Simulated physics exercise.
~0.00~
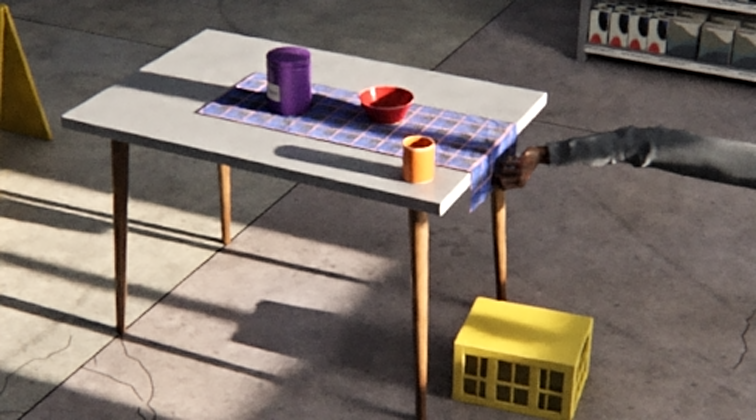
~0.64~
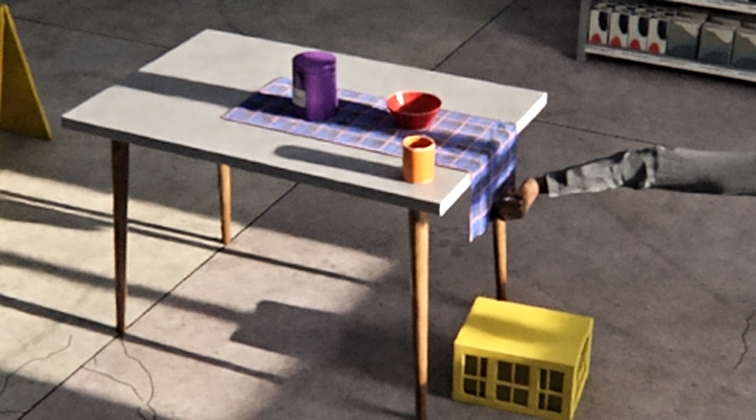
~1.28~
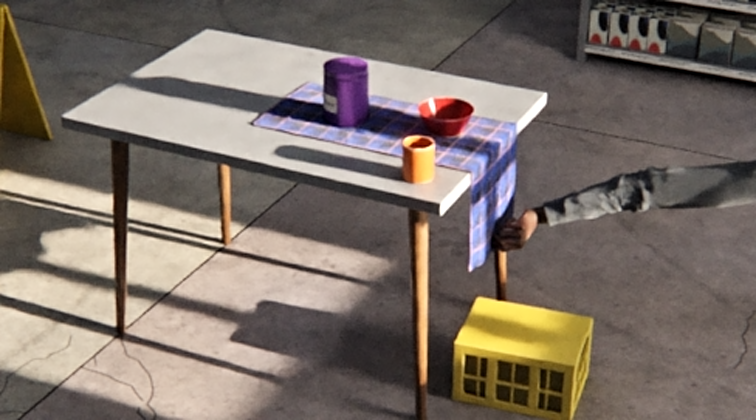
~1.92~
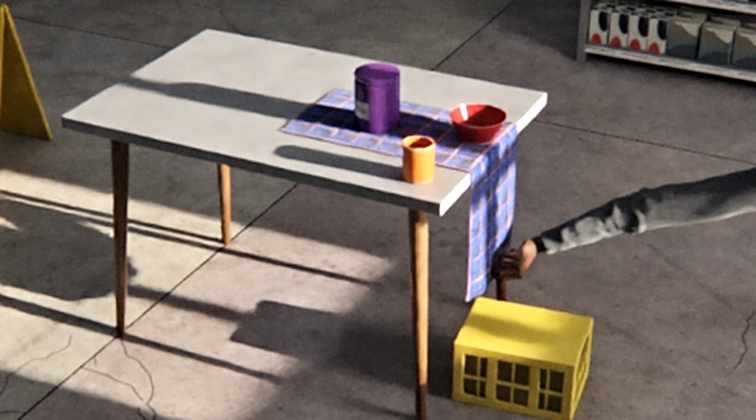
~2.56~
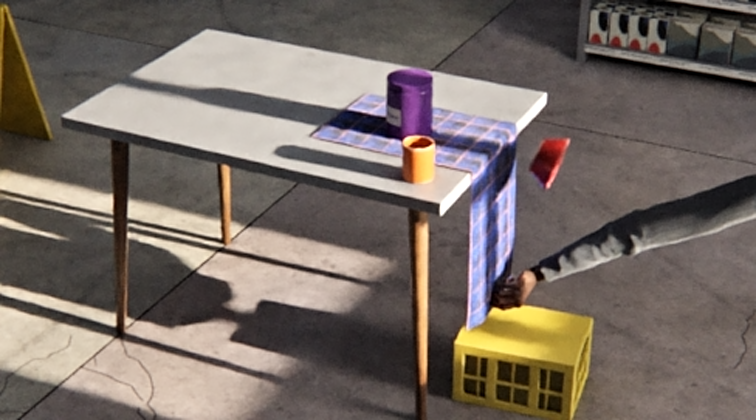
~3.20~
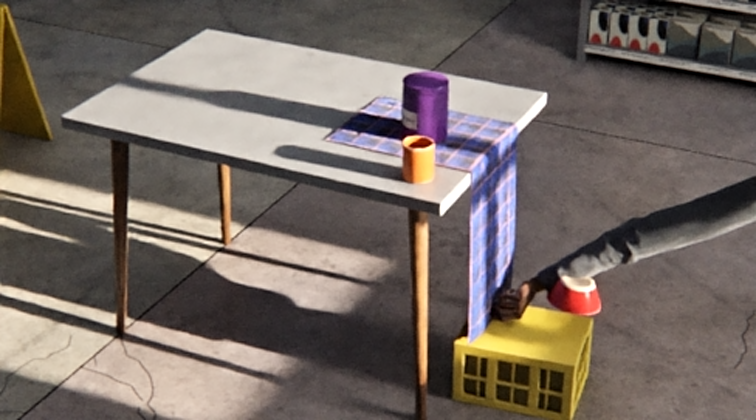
A hand in a grey sleeve pulls a blue checked runner off the right end of a pale table, seen from above in a sunlit, concrete-floored room. A purple canister and a red bowl ride on the cloth, an orange mug stands near the front corner, and a yellow crate sits on the floor below. As the cloth slides, its hem sinks and both riders travel right. The bowl reaches the edge, tips over and drops beside the crate. Finally the hem meets the crate, the bowl is upside down near the hand, and the canister stands upright behind the unmoved mug.
